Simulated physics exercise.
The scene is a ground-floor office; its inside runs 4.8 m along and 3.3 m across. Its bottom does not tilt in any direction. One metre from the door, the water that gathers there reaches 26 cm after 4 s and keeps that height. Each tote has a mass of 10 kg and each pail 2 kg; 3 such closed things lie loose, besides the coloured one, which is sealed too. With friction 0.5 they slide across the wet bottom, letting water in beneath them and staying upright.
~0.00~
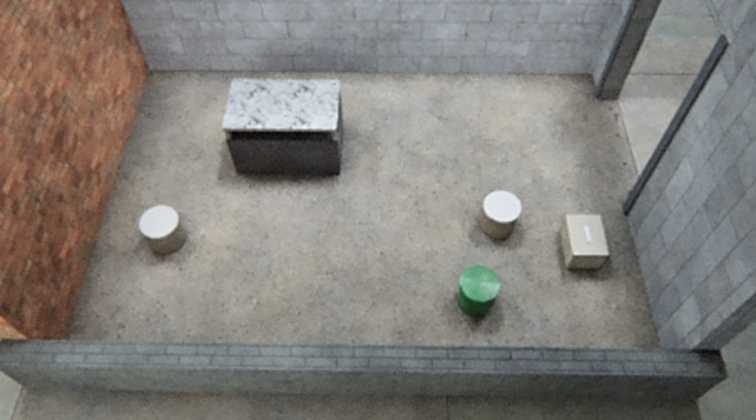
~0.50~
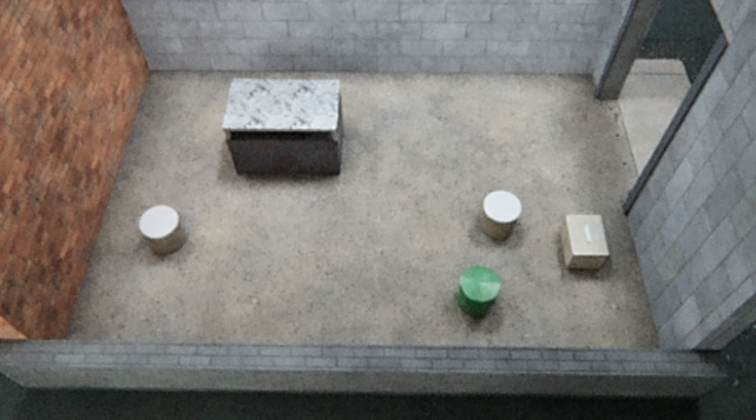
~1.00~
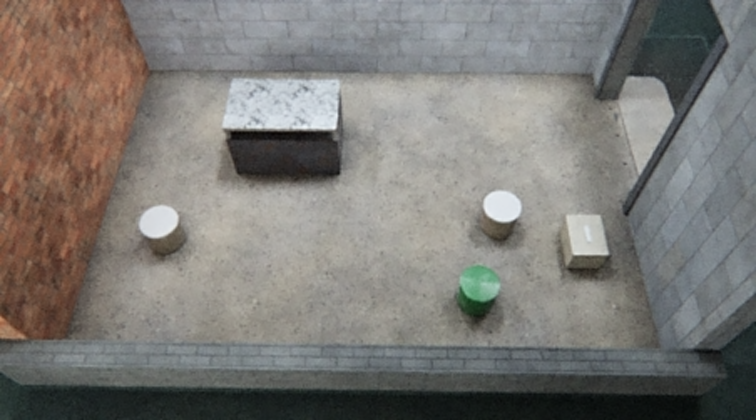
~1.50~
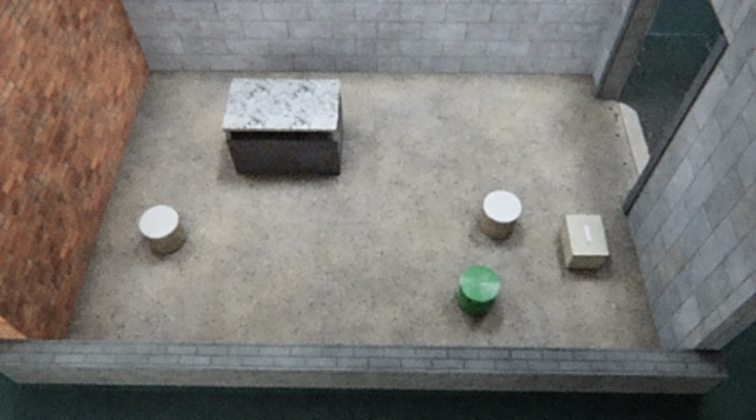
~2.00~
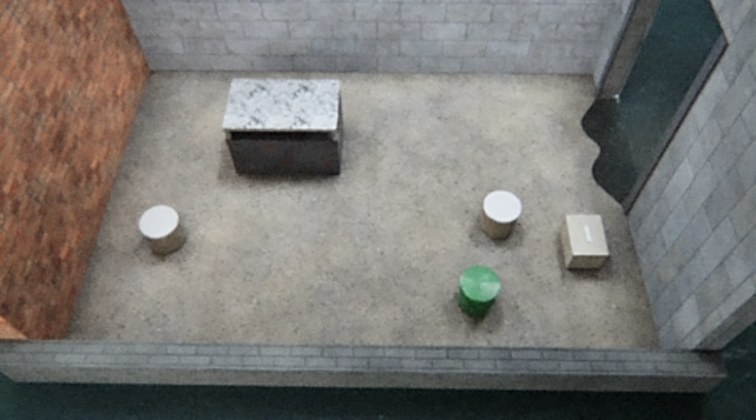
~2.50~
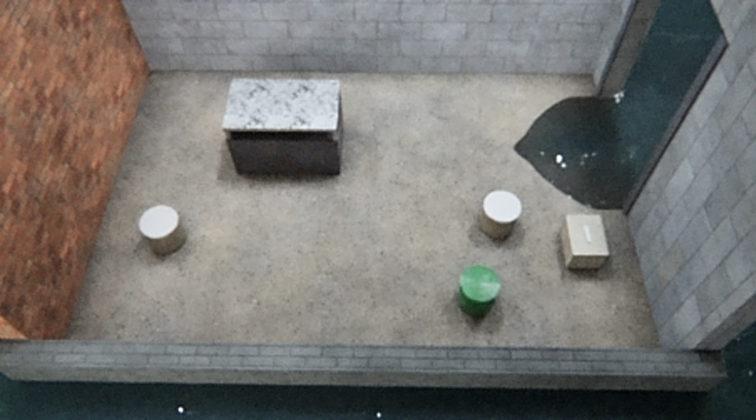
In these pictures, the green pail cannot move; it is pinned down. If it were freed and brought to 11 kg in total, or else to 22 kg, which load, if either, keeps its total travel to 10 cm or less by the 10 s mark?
11 kg already suffices.
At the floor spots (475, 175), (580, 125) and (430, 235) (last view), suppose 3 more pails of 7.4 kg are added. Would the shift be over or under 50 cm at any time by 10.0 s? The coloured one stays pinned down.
Taking them in order, the first is beyond the line, the second beyond the line and the third beyond the line.
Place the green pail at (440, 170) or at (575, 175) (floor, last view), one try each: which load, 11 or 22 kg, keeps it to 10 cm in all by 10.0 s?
Well, first only the heavy mass succeeds, and next neither mass is sufficient.
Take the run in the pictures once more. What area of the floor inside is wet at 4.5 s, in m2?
I'd estimate close to 8.0 m2.
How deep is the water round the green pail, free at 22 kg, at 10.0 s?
Close to 8 cm deep.
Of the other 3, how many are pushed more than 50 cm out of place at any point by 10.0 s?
That makes 2.
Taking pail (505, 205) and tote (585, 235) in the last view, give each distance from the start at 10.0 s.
Net displacement, in order: 300 cm; 0 cm.
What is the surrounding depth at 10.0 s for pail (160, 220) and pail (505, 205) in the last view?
Roughly 10 and 18 cm.
After 3.5 s the green pail would be 0 cm from its start with 11 kg and 0 cm from its start with 22 kg; 0 cm of water round it then.
After 4.5 s the green pail would be 0 cm from its start with 11 kg and 0 cm from its start with 22 kg; 2 cm of water round it then.
After 7.0 s the green pail would be 0 cm from its start with 11 kg and 0 cm from its start with 22 kg; 3 cm of water round it then.
After 10.0 s the green pail would be 0 cm from its start with 11 kg and 0 cm from its start with 22 kg; 8 cm of water round it then.
